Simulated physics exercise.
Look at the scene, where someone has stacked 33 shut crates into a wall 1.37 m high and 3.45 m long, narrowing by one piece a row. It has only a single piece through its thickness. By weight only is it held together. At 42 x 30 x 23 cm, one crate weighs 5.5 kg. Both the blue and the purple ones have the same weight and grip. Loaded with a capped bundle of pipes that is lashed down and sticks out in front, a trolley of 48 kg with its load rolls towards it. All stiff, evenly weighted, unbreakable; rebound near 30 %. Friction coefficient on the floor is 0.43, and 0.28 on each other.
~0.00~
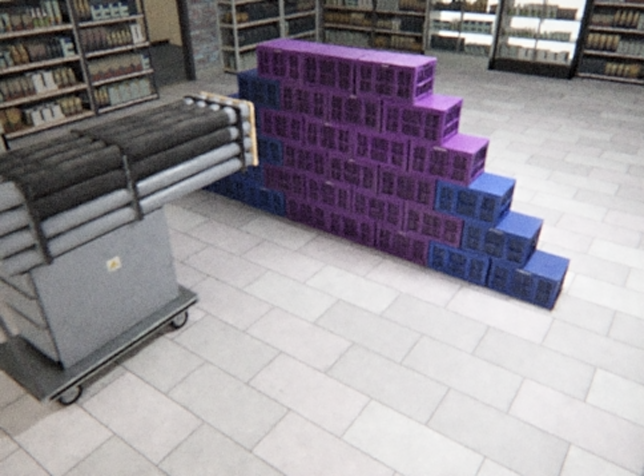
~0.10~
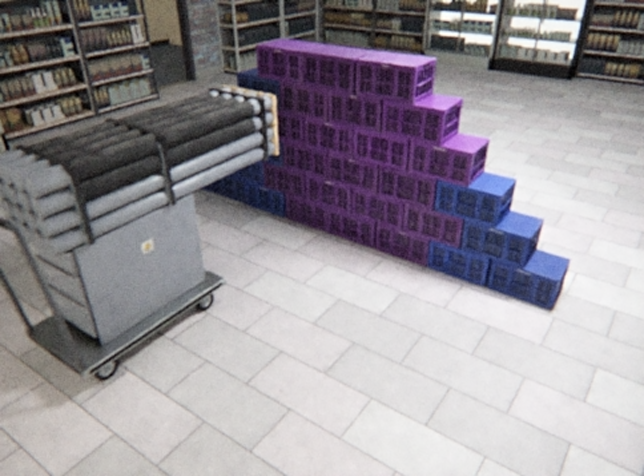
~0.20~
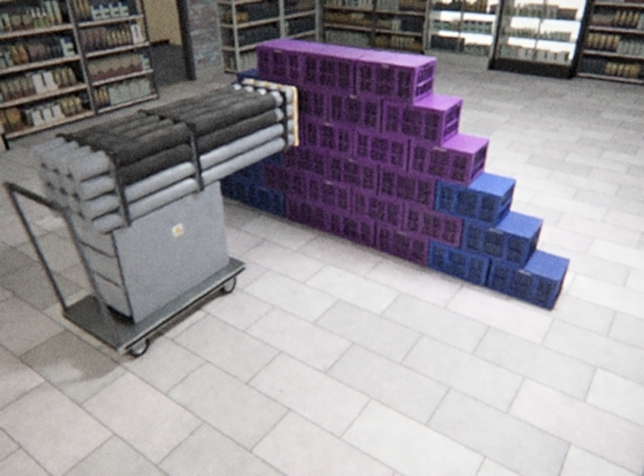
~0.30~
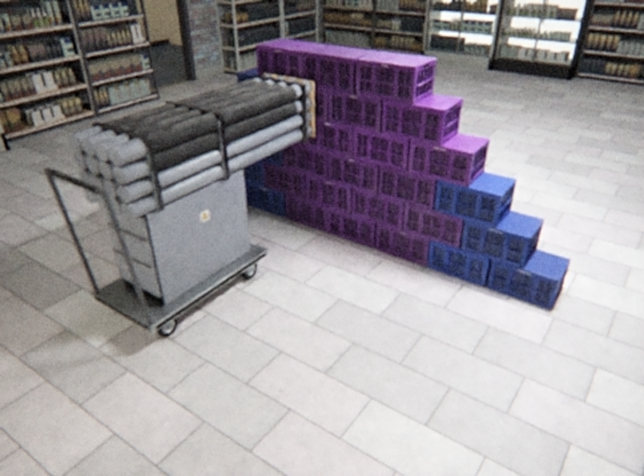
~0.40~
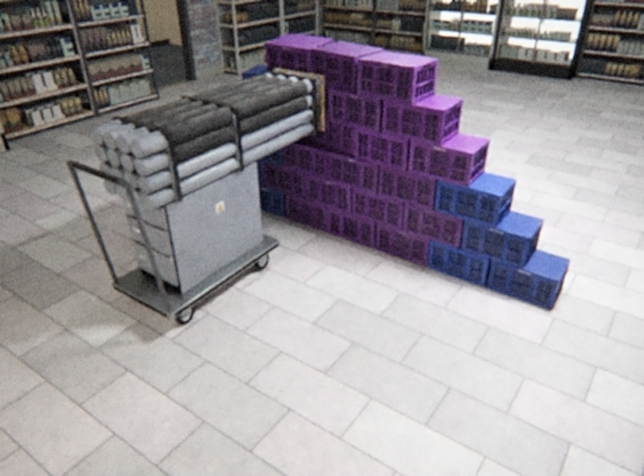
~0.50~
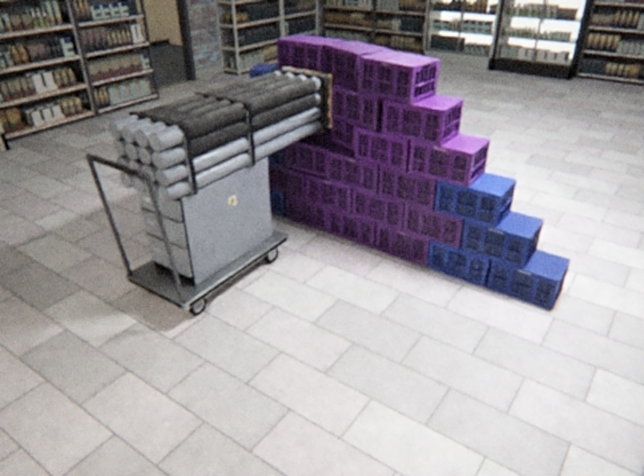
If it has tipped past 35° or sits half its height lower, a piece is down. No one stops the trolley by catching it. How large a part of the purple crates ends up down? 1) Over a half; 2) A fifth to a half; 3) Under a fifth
The answer is 2.
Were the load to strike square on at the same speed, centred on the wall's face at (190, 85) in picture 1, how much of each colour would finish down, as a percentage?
Result - blue: 0 %; purple: 0 %.
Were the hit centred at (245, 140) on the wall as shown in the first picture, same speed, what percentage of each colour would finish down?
That hit would leave blue at 50 and purple at 40 per cent down.
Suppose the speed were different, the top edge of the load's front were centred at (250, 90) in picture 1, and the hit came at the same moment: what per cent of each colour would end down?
Then blue 10, purple 40 per cent.
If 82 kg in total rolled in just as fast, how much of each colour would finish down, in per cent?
The split would be blue 10, then purple 40 per cent.
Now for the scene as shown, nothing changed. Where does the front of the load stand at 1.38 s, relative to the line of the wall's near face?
At that instant, about 75 cm beyond.
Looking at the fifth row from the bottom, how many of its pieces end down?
That row ends with 3 down.
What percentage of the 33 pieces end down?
That comes to around 25 percent.
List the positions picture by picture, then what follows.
In the first frame (we follow the side turned to the camera), load (247, 125) 67 cm short of the wall; top purple crate (279, 65); top blue crate (258, 92); no piece has moved.
The second frame shows load (270, 116) 45 cm short of the wall; top purple crate (279, 65).
The third frame shows load (291, 108) 24 cm short of the wall; top purple crate (279, 65).
The fourth frame shows load (310, 101) 32 mm short of the wall; top purple crate (279, 65).
The fifth frame shows load (320, 95) 10 cm into the wall's line; top purple crate (287, 62) tipped 5°; 6 stirred so far.
The sixth frame shows load (328, 92) 21 cm into the wall's line; top purple crate (298, 58) displaced 25 cm; 7 stirred so far.
Around 0.88 s, load 53 cm past the wall's line, still rolling; 4 of the 20 purple crates down (5 of 33 in all colours); top purple crate tipped 45°, 37 cm lower; top blue crate tipped 59°, 33 cm lower.
Around 1.38 s, load 74 cm past the wall's line, stopped; 8 of the 20 purple crates down (9 of 33 in all colours); top purple crate upside down; top blue crate on its side.
Finally (3.7 s), load 73 cm past the wall's line, stopped; 8 of the 20 purple crates down (9 of 33 in all colours); top purple crate upside down; top blue crate on its side. That is 40 per cent. Seen by the last camera, middles, top purple crate near (468, 132), top blue crate near (321, 128).
